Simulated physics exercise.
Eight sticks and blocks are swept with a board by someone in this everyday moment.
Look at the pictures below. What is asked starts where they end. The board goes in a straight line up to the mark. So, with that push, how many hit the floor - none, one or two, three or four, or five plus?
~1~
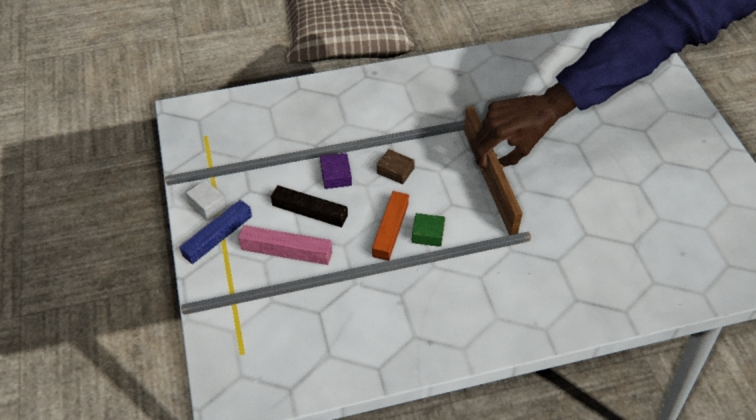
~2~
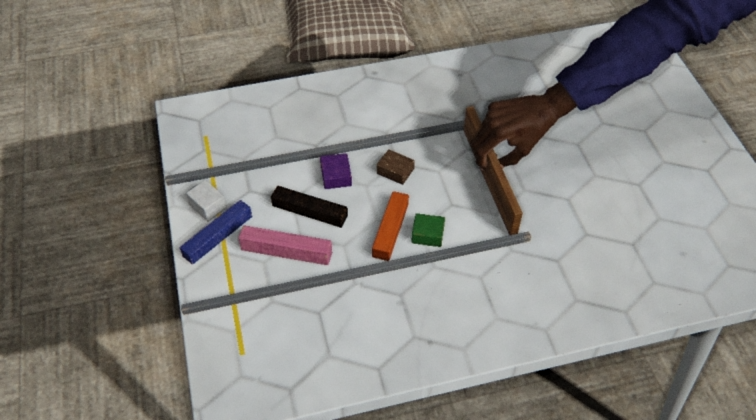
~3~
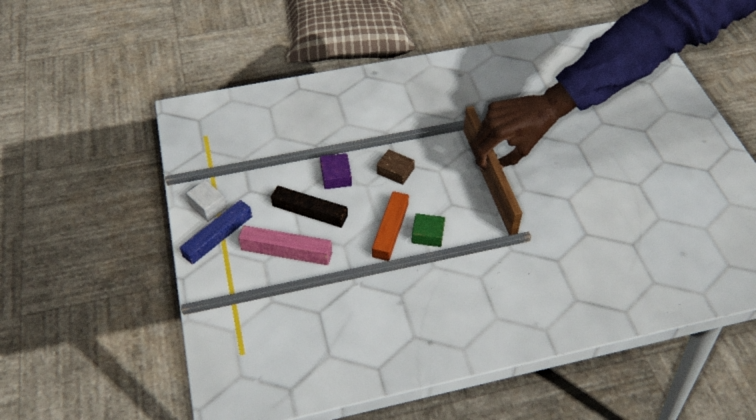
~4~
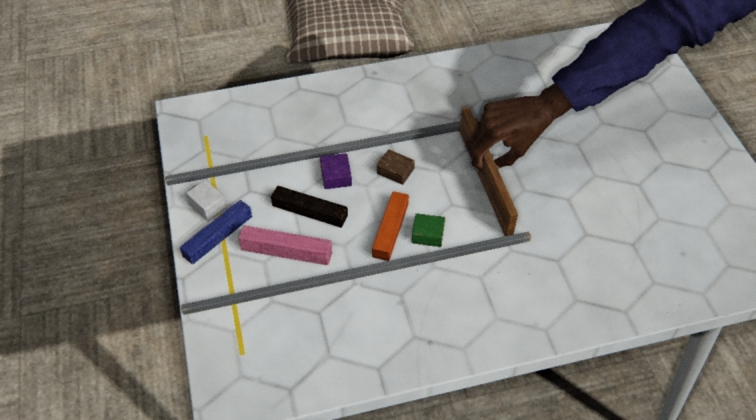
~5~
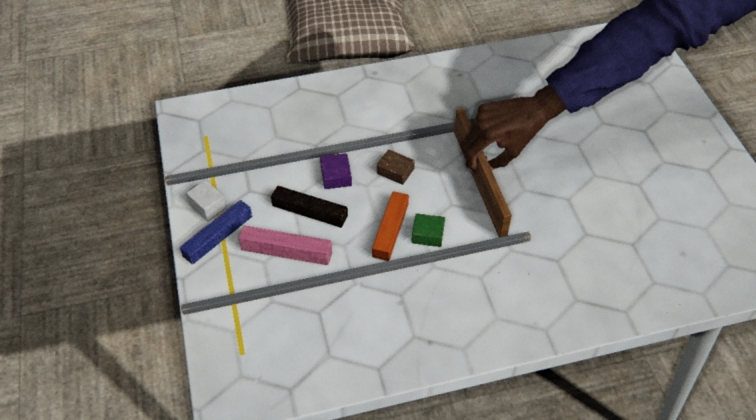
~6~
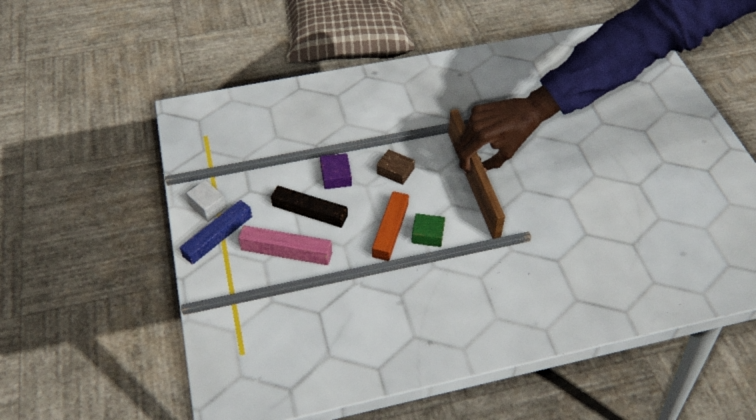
I'd say three or four.
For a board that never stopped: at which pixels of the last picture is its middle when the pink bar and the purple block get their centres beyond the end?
Its middle is about (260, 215) and about (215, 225).
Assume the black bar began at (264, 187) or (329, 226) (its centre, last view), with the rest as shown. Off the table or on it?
For the two starting spots, it does not stay up; it does not stay up.
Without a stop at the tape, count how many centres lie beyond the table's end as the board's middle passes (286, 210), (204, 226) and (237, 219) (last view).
It comes out as 0, then 5, then 3.
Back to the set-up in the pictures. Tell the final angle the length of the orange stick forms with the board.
About 30°.
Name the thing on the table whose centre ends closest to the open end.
The purple block is it.
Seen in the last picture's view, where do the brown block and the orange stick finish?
Brown block: (203, 196); orange stick: (195, 253).
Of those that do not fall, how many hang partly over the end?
It's 2.
Soon after, none off yet; white block at rest near (207, 201); blue bar at rest near (217, 232); pink bar moving near (280, 245).
At rest, the number that fall off is three or four; fallen, black bar, pink bar, blue bar and white block.
